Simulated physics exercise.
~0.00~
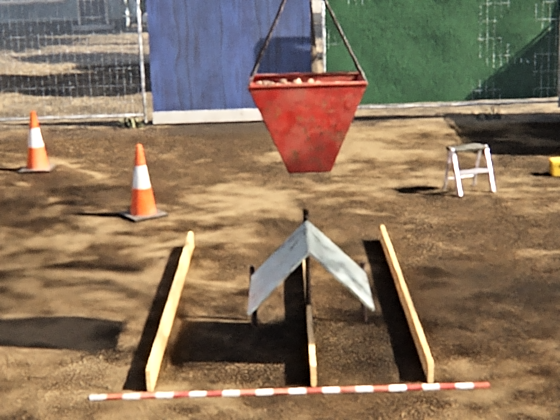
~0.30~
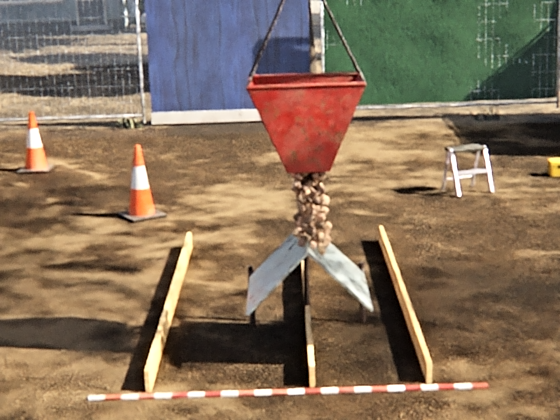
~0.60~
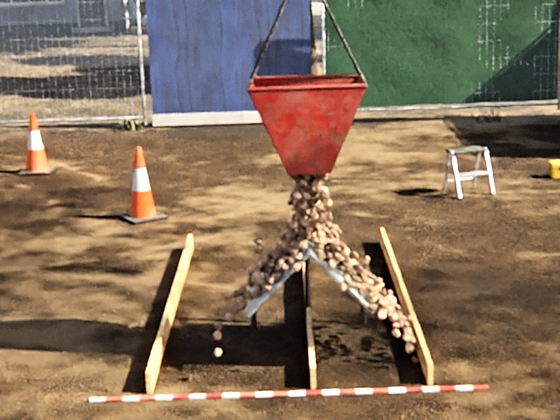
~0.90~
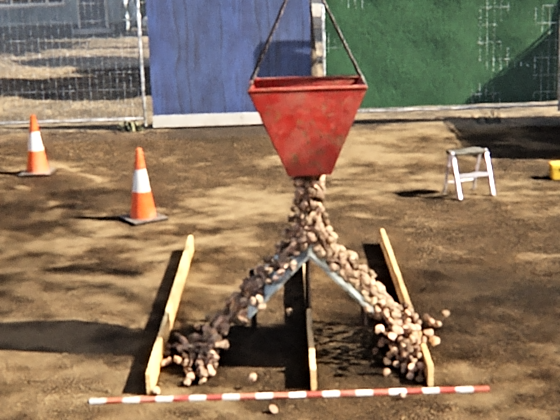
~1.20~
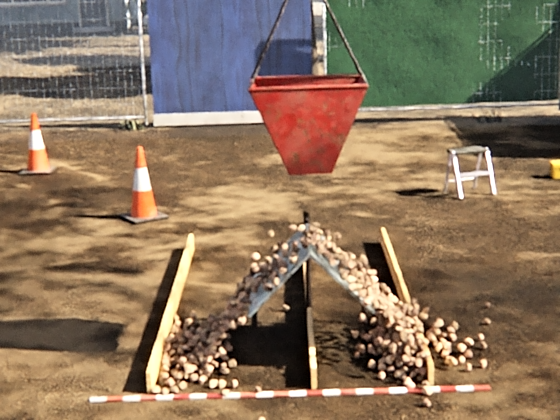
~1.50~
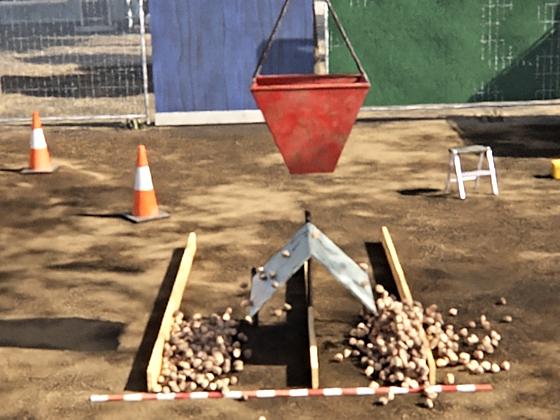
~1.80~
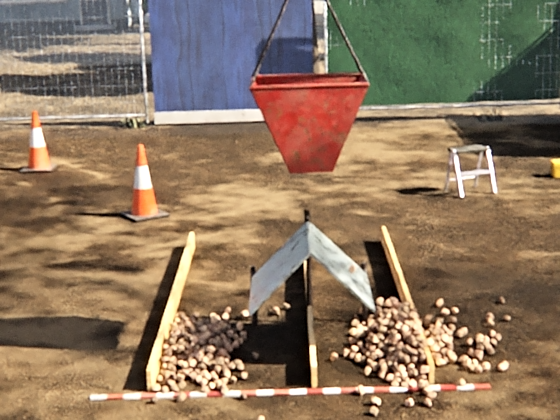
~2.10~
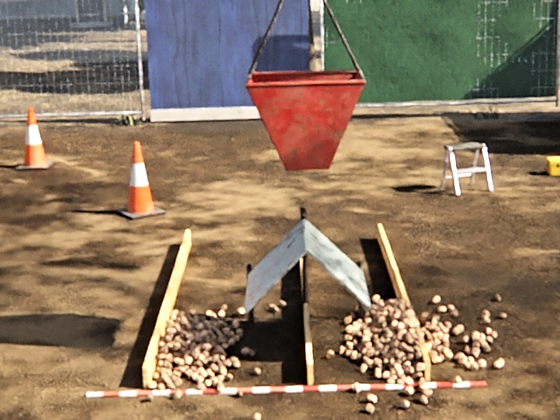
At the start, a red skip full of stones hangs still above a bent steel plate, with three upright boards on the dirt below and two orange cones to the left. The skip's bottom opens and the stones pour down in a narrow stream onto the peak of the plate. The stream splits and tumbles down both slopes, reaching the right bay first and then the left. The skip empties, and the last stones slide off the steel. Two piles lie between the boards, the right one larger, with some stones scattered beyond the right board.
